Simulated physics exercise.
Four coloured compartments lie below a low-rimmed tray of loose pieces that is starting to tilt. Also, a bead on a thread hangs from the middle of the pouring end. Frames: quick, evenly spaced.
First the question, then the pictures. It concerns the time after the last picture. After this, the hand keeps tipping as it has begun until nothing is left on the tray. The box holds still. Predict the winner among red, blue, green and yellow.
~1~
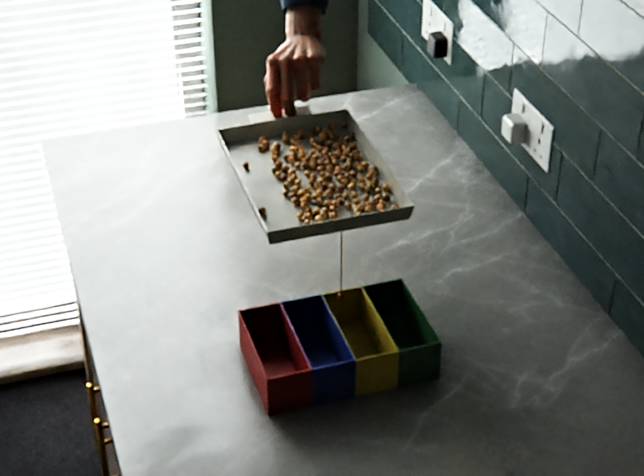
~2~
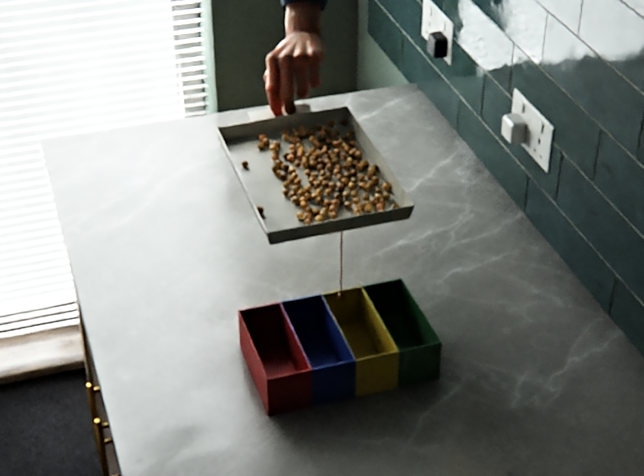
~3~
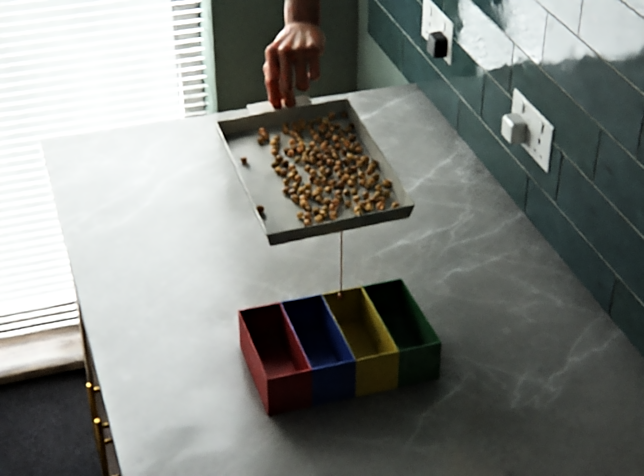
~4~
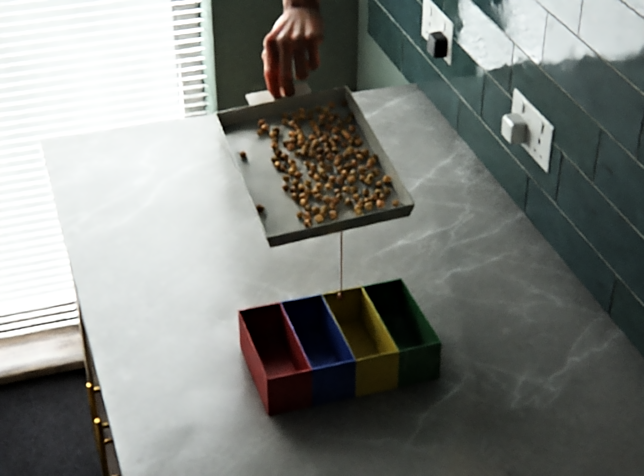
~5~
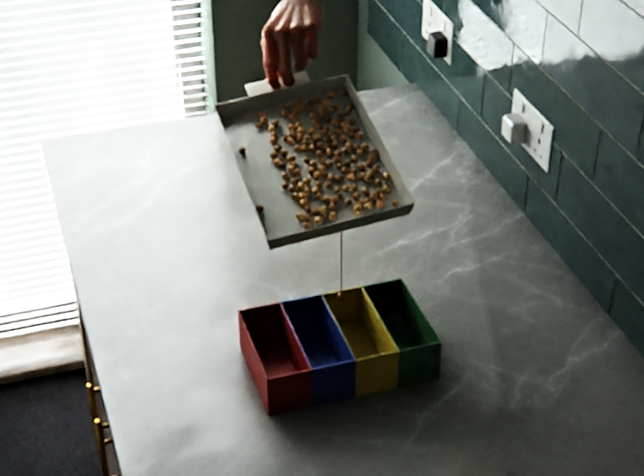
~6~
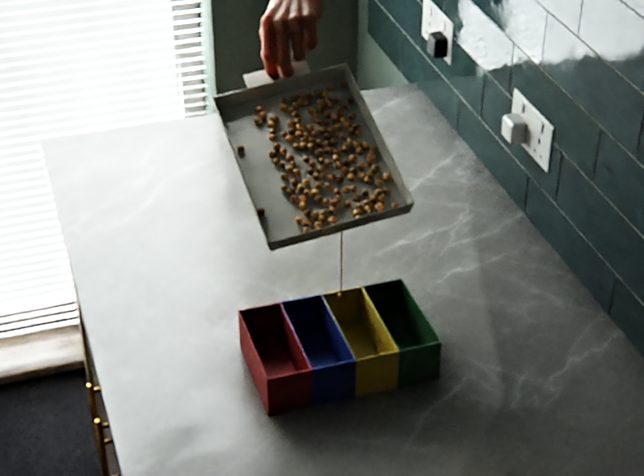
I would say red.
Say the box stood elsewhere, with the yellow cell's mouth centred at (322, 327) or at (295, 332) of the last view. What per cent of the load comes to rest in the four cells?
Roughly 100 per cent the first time and 100 per cent the second.
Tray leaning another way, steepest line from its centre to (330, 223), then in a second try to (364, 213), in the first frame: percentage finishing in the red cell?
You'd see roughly 20 per cent the first time and 0 per cent the second.
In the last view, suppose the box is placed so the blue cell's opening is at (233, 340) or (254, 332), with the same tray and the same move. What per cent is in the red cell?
Close to 0 in a hundred, then close to 0 in a hundred.
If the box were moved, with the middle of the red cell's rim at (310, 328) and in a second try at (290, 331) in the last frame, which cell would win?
One: The red one. Two: The cell in red.
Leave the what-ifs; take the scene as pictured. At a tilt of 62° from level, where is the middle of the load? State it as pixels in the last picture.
The middle of the load sits near (298, 230).
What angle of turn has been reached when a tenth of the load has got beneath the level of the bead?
Roughly 65 degrees of tilt.
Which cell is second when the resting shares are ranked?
Ranked second: The blue one.
Soon after the last picture, tray tipped steeply; most on the tray; a small part in the red cell; a stray few in the blue cell; a small part falling or outside the box.
A little later, tray tipped past a quarter turn; a small part on the tray; about half in the red cell; about a quarter in the blue cell; a small part falling or outside the box.
Later still, tray tipped past a quarter turn; about two thirds in the red cell; about a quarter in the blue cell; a stray few falling or outside the box.
At rest, tray tipped past a quarter turn; about two thirds in the red cell; about a quarter in the blue cell; none in the yellow cell; none in the green cell; a stray few outside the box.
